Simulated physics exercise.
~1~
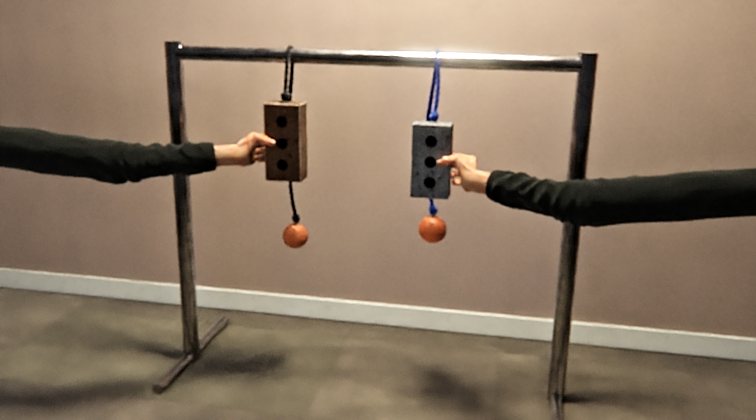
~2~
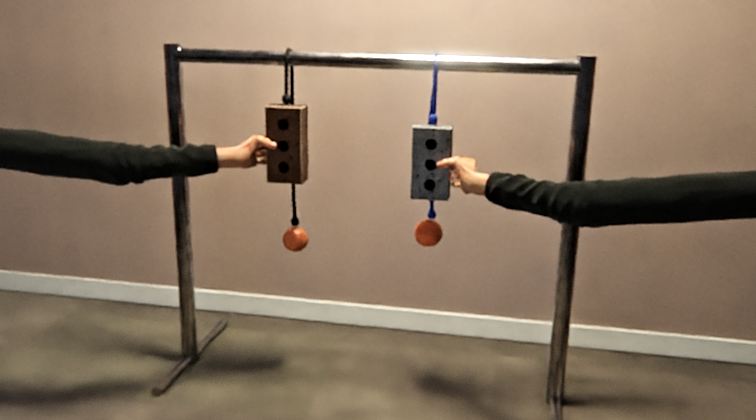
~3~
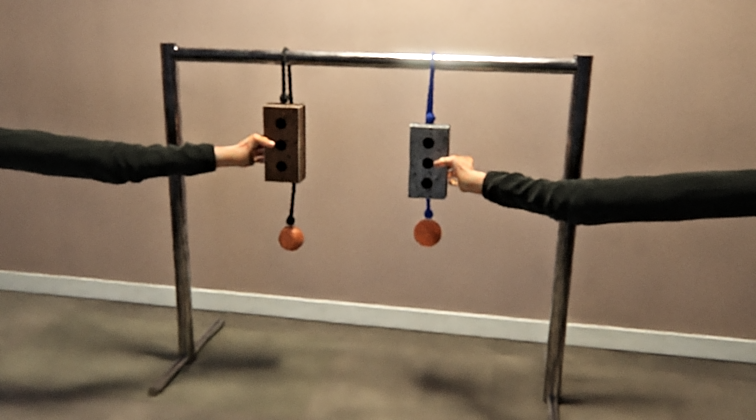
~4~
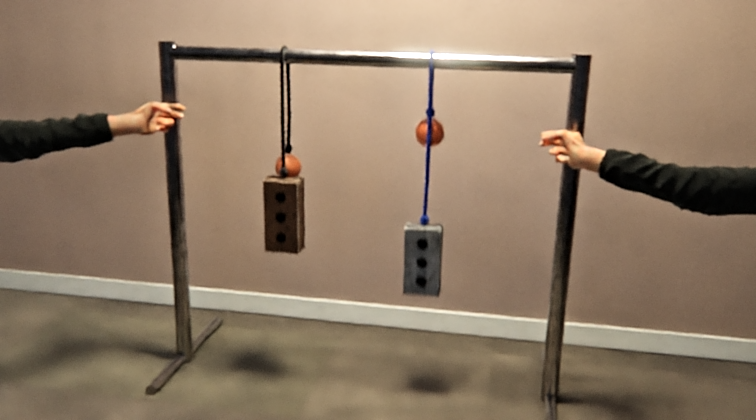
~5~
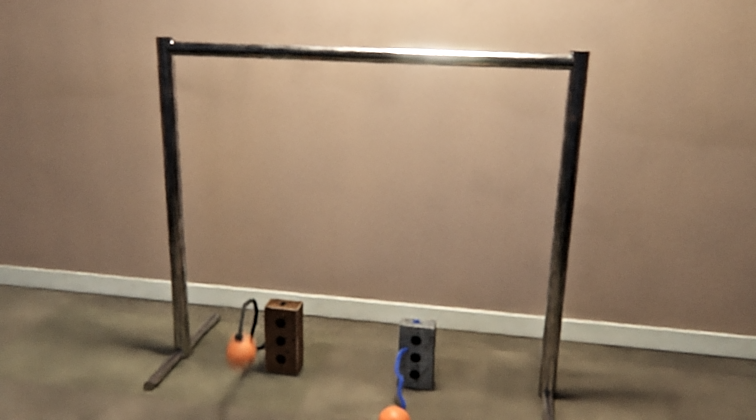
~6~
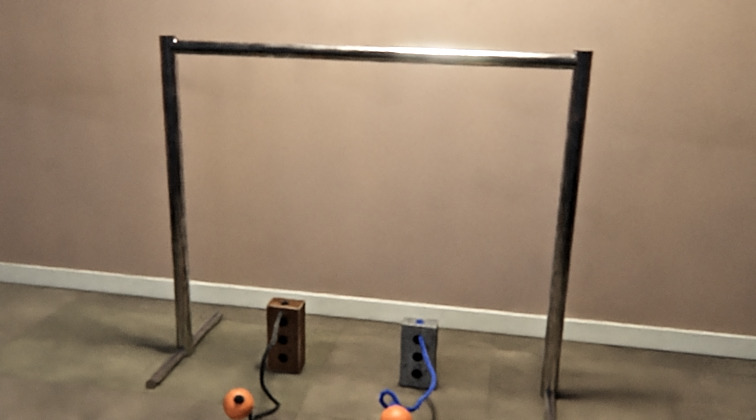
Two hands held a brown brick and a grey block hanging from cords over a metal rail, an orange ball below each, then let go; both blocks dropped as the balls rose, and everything ended on the floor with the cords off the rail.
